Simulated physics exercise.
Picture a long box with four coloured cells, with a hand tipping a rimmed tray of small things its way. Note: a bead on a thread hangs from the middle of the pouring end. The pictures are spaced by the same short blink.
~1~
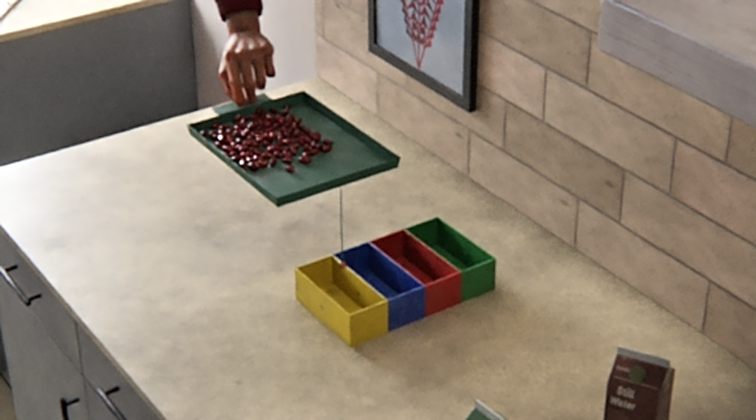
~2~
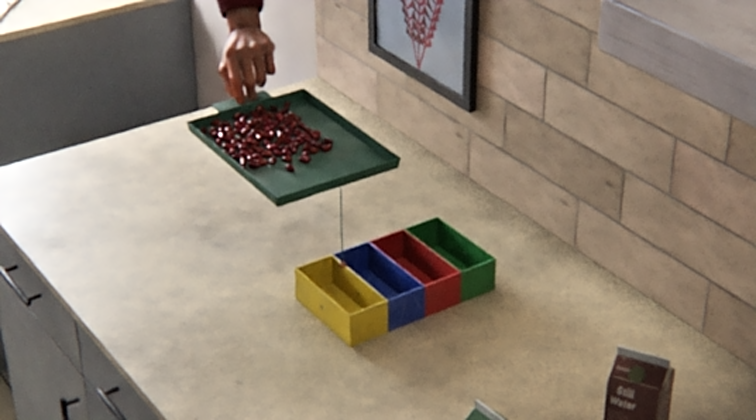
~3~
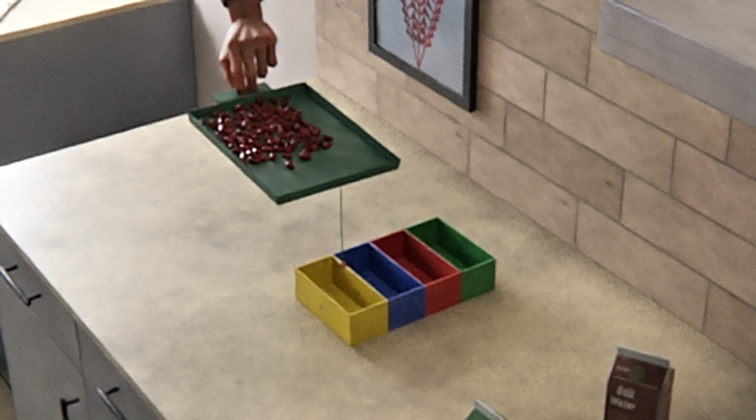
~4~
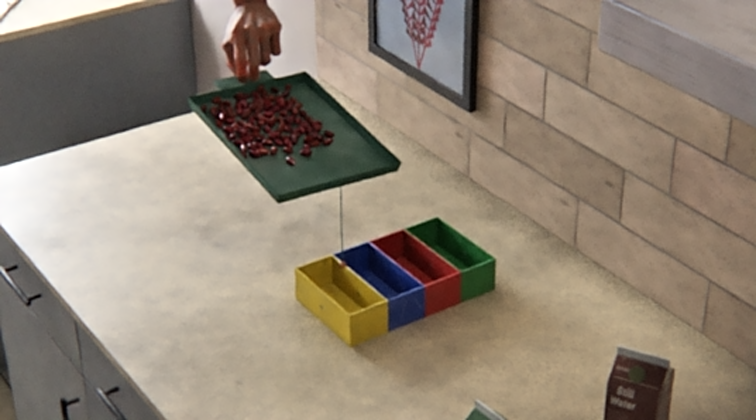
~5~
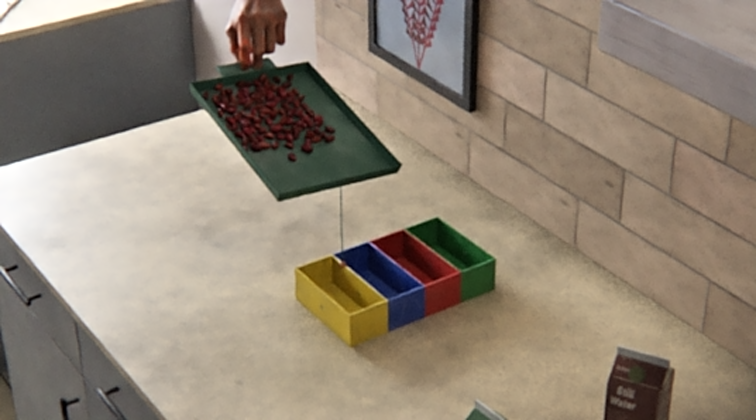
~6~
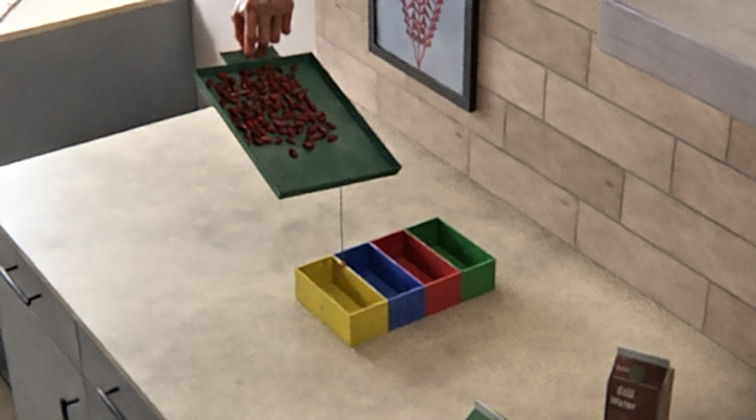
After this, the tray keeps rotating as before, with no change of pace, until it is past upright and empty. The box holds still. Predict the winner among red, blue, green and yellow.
I would say red.
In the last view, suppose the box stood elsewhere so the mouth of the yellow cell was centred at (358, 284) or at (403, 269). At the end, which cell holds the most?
The blue one first, the cell in yellow second.
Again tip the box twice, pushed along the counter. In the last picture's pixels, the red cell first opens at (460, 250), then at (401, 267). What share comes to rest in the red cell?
Roughly 0% the first time and 60% the second time.
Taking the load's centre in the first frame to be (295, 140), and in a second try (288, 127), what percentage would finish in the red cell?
Respectively 40 and 50 in a hundred.
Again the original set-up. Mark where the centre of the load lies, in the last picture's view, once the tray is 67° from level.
The centre of the load shows up near (370, 166) in the last view.
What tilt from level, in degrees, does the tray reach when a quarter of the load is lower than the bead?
Around 75° at that moment.
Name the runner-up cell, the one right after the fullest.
The answer here is the blue one.
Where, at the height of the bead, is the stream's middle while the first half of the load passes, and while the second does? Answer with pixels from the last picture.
I'd say close to (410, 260) at first and close to (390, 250) later on.
Soon, tray tipped steeply; most on the tray; a stray few in the red cell; about a quarter falling or outside the box.
A while on, tray tipped past a quarter turn; about a quarter on the tray; about a third in the red cell; about a quarter in the blue cell; a stray few in the yellow cell; a stray few in the green cell; about a quarter falling or outside the box.
Towards the end, tray tipped past a quarter turn; about half in the red cell; about a third in the blue cell; a small part in the yellow cell; a stray few in the green cell.
Finally, tray tipped past a quarter turn; about half in the red cell; about a third in the blue cell; a small part in the yellow cell; a stray few in the green cell.
